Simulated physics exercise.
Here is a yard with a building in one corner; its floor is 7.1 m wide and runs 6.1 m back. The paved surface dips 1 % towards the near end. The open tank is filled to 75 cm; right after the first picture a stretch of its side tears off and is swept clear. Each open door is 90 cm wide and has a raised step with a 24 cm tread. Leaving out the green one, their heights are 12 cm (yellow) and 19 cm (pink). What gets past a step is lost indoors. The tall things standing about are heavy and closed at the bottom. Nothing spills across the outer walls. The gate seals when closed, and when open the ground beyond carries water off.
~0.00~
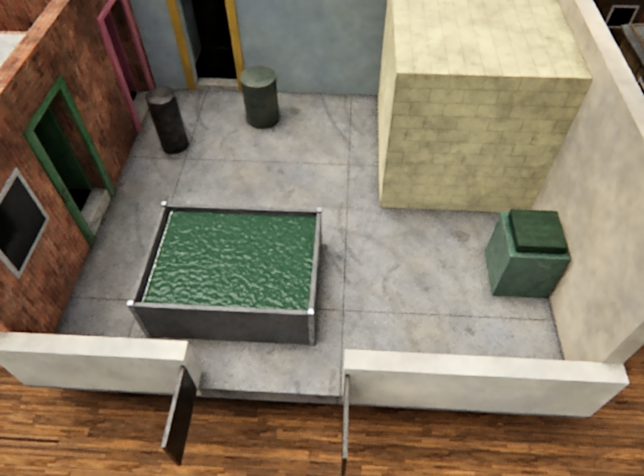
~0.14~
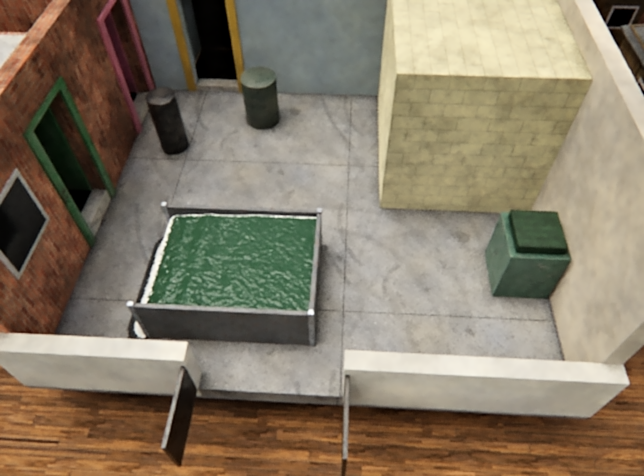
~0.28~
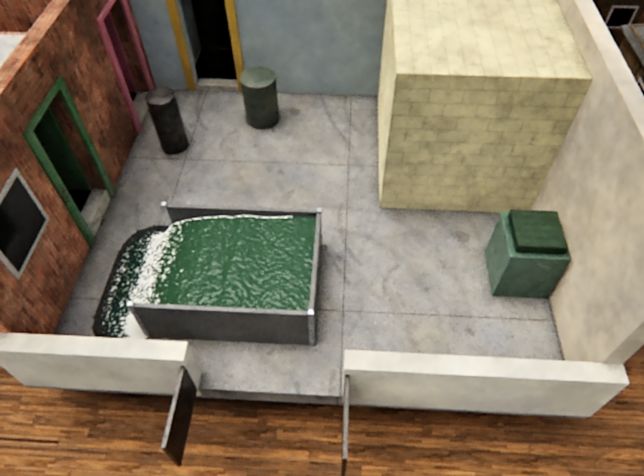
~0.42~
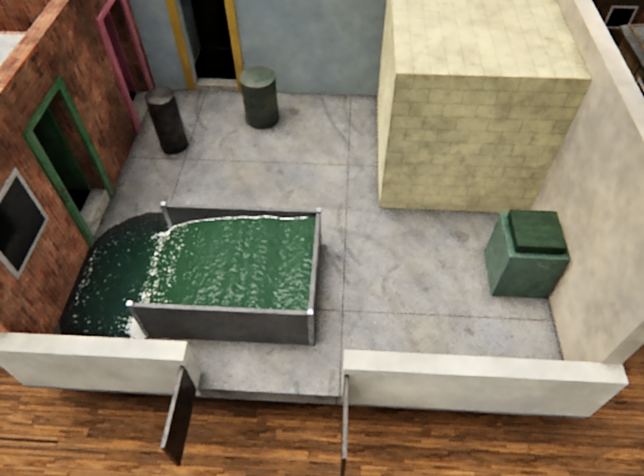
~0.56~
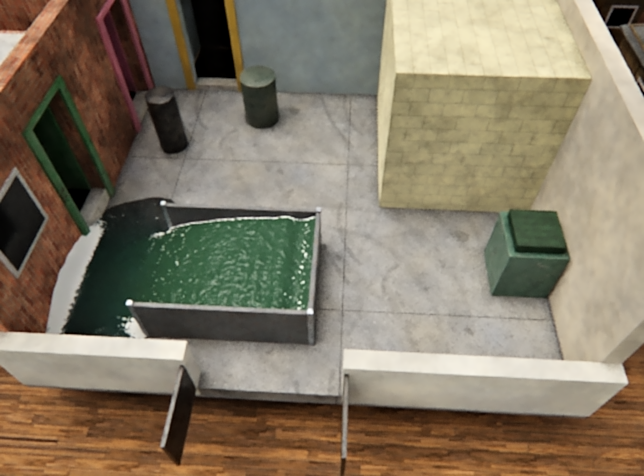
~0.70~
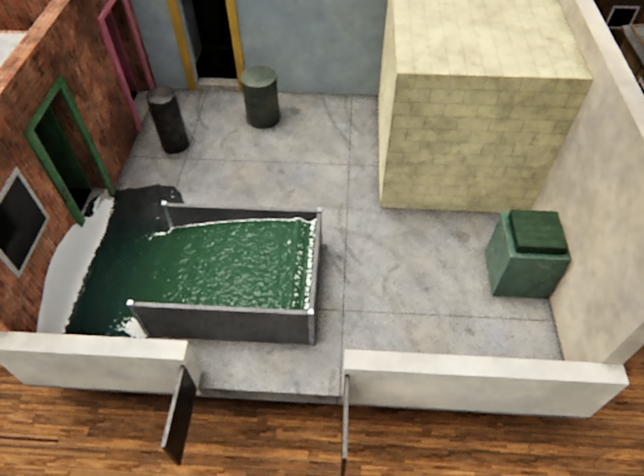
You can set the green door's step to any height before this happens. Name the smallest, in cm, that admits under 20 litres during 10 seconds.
About 28 cm.
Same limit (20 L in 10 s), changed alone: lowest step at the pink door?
Roughly 11.0 cm at pink.
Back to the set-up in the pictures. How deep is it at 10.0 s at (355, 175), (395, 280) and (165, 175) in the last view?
In that order: 8, 4 and 8 cm.
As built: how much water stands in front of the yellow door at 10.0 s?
Roughly 4.0 cm deep.
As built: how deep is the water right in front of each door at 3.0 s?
Depths in cm: Green 22, yellow 12, pink 14.
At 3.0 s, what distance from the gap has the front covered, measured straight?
Roughly 5.2 m.
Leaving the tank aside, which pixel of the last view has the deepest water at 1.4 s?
Around (43, 361).
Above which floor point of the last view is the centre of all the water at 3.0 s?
At about (178, 252).
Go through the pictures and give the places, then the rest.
The first picture shows the open tank at (232, 258) is whole and still, 75 cm deep; the green door at (80, 175) is dry.
In the second picture, water pours out at (161, 273) and has run 0.3 m, to (134, 327); about 6 cm deep outside, 75 cm at the back.
In the third picture, water pours out at (162, 276) and has run 0.8 m, to (102, 310); about 13 cm deep outside, 75 cm at the back.
In the fourth picture, the front is at (66, 316), 1.3 m from the gap at (162, 276); 2.8 m2 of floor is wet, 75 cm left at the back.
In the fifth picture, the front is at a hidden place, 1.5 m from the gap at (162, 276); 3.6 m2 of floor is wet, 70 cm left at the back.
In the sixth picture, the front is at (113, 195), 1.6 m from the gap at (163, 277); 3.8 m2 of floor is wet, 63 cm left at the back; water is at the green door at (80, 175).
After 1.4 s water covers 15 % of the floor, deepest (62 cm) near (43, 361); 32 cm at the green door, 6 litres in over its 24 cm step.
After 3.0 s water covers 50 % of the floor, deepest (34 cm) near (156, 92); 22 cm at the green door, 33 litres in over its 24 cm step.
After 10.0 s water covers 95 % of the floor, deepest (12 cm) near (296, 236); 9 cm at the green door, 34 litres in over its 24 cm step.
At the green door as built, the water arrived by 0.6 s and peaked near 32 cm at 1.4 s.
Run again over the same 10 s with other heights there, 35 litres in over 24.5 cm, 5 litres over 33 cm. The limit of 20 litres is kept from about 28 cm up.
